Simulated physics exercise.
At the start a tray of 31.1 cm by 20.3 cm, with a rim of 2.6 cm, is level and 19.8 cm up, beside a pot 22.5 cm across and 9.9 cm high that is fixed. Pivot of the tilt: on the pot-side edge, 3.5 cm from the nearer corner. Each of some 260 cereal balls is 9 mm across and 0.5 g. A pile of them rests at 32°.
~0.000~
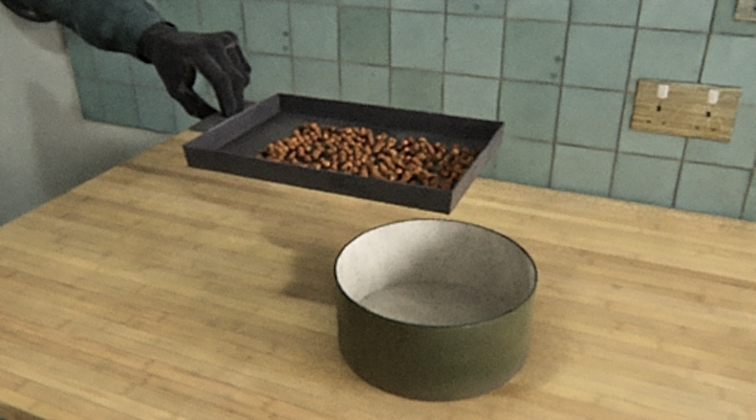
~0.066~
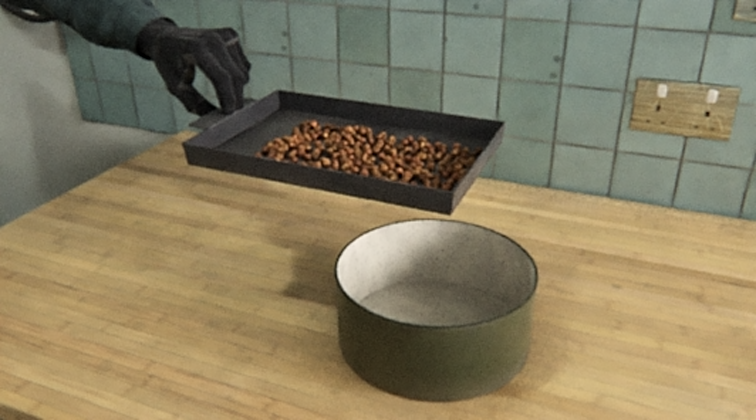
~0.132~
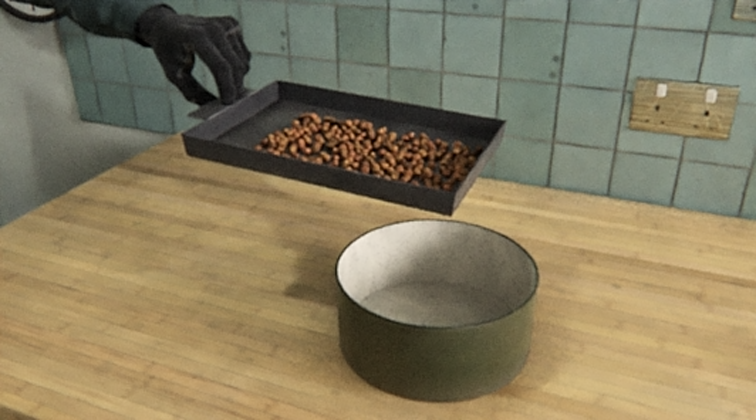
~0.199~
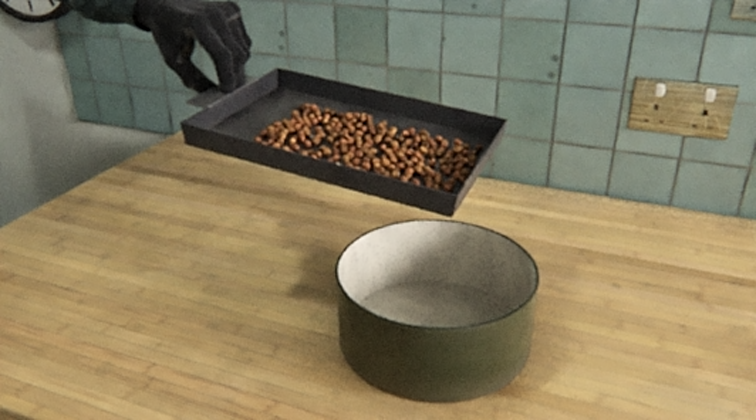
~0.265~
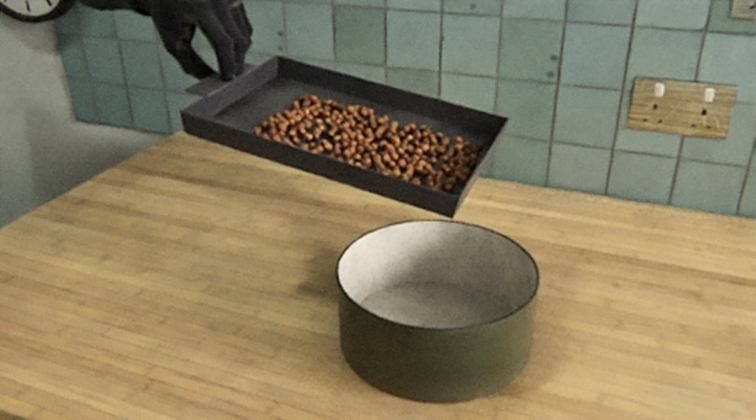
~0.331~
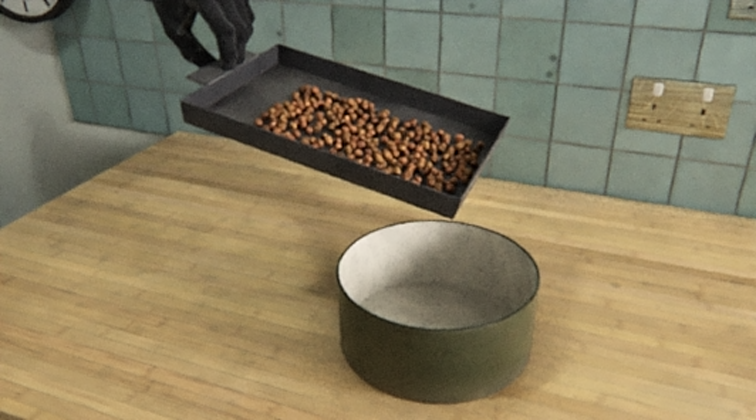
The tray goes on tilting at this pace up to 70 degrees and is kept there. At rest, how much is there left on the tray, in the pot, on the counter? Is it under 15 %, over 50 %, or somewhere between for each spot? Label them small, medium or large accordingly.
Left on the tray - large, pot - small, counter - small.
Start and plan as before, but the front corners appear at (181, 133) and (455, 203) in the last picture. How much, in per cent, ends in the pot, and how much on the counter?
Per cent by place - pot 0, counter 0.
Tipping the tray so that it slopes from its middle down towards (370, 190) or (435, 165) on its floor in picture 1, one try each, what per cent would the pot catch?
The share comes to about 0 in a hundred, then about 0 in a hundred.
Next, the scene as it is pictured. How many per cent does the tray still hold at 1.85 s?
Around 100 percent of it.
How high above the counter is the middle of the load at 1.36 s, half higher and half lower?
About 26 centimetres.
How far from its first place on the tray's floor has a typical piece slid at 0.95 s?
Displacement on the tray: Roughly 6 cm.
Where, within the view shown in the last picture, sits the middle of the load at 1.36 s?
Near (446, 131).
After 0.95 s, tilt 39 degrees; the tray holds 100 %, the pot 0 %.
After 1.36 s, tilt 57 degrees; the tray holds 100 %, the pot 0 %.
After 1.85 s, tilt 70 degrees; the tray holds 100 %, the pot 0 %.
At rest (2.4 s), tray 100 %, pot 0 %, counter 0 %.
